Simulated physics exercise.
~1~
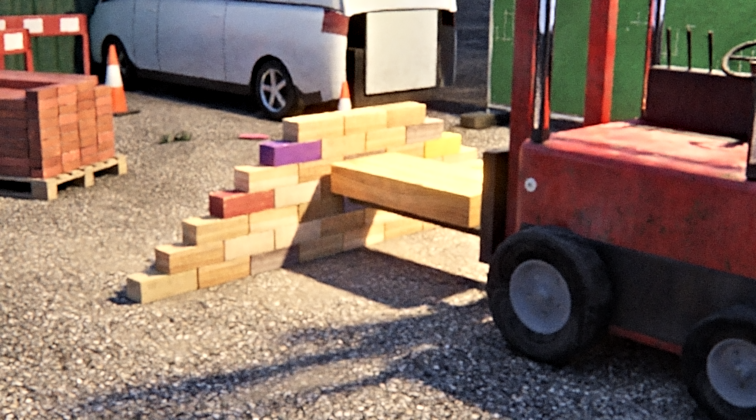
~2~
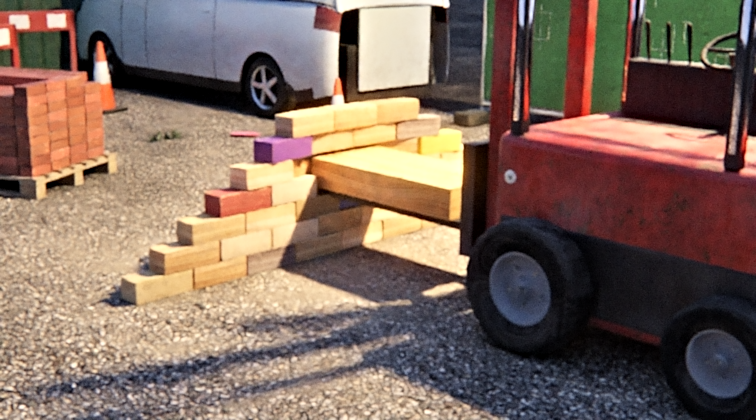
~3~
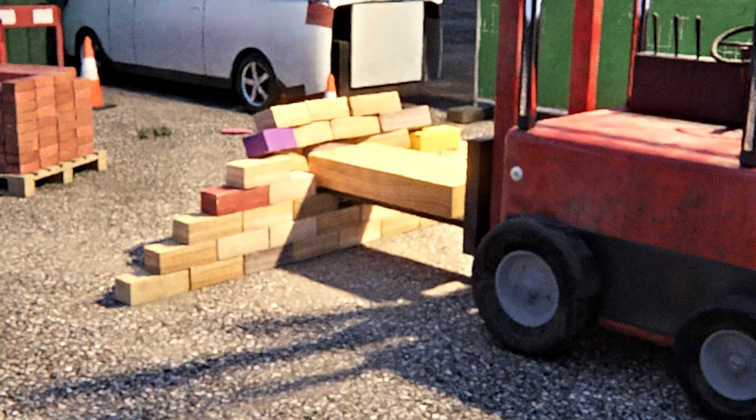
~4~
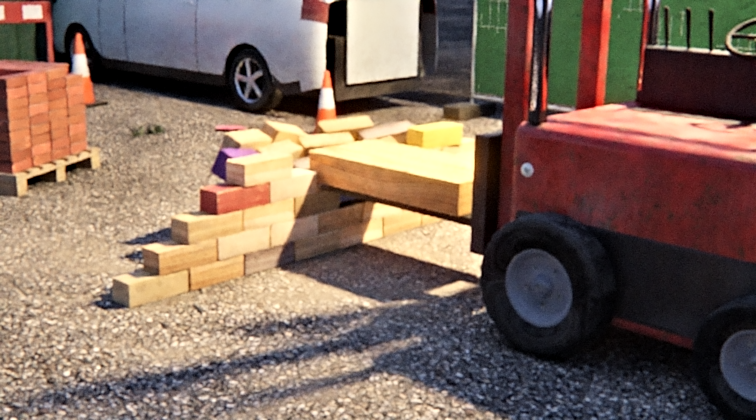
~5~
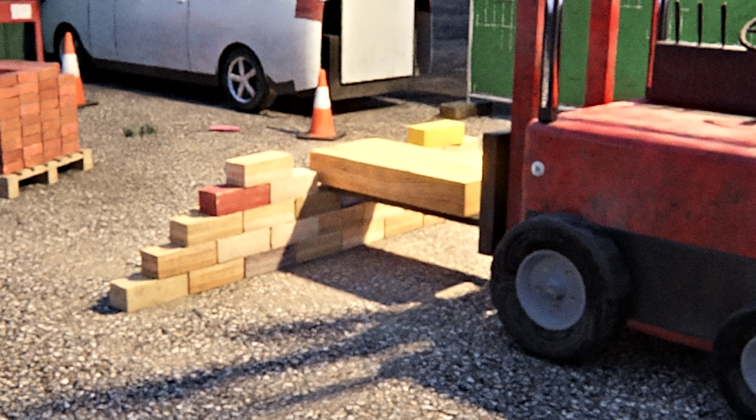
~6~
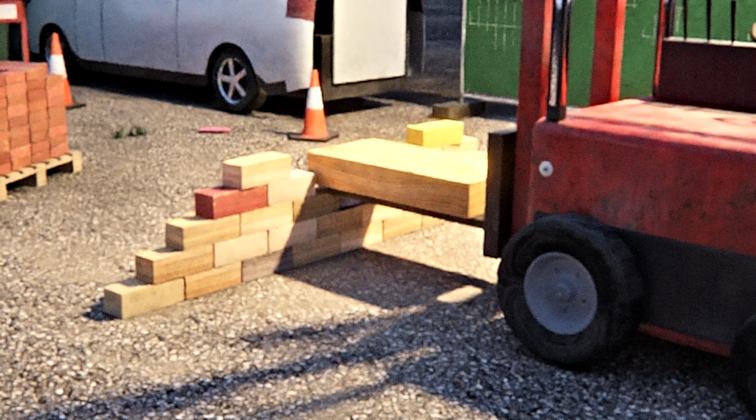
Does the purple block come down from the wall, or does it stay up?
It comes down. It tilts over as the load pushes in, drops with the upper blocks and is lost from sight behind the rows that still stand.
On a sunlit gravel yard, with a pale van behind, a red lift truck holds a long wooden load against a stepped wall of loose timber blocks. The truck moves a little left, and the load pushes into the upper part of the wall. The top blocks, a purple one among them, shift left and tilt, then tumble and sink behind the rows below. At the end the truck stands still with its load over the gap, the upper rows are gone, and the lower steps still stand, with the red and yellow blocks in place.
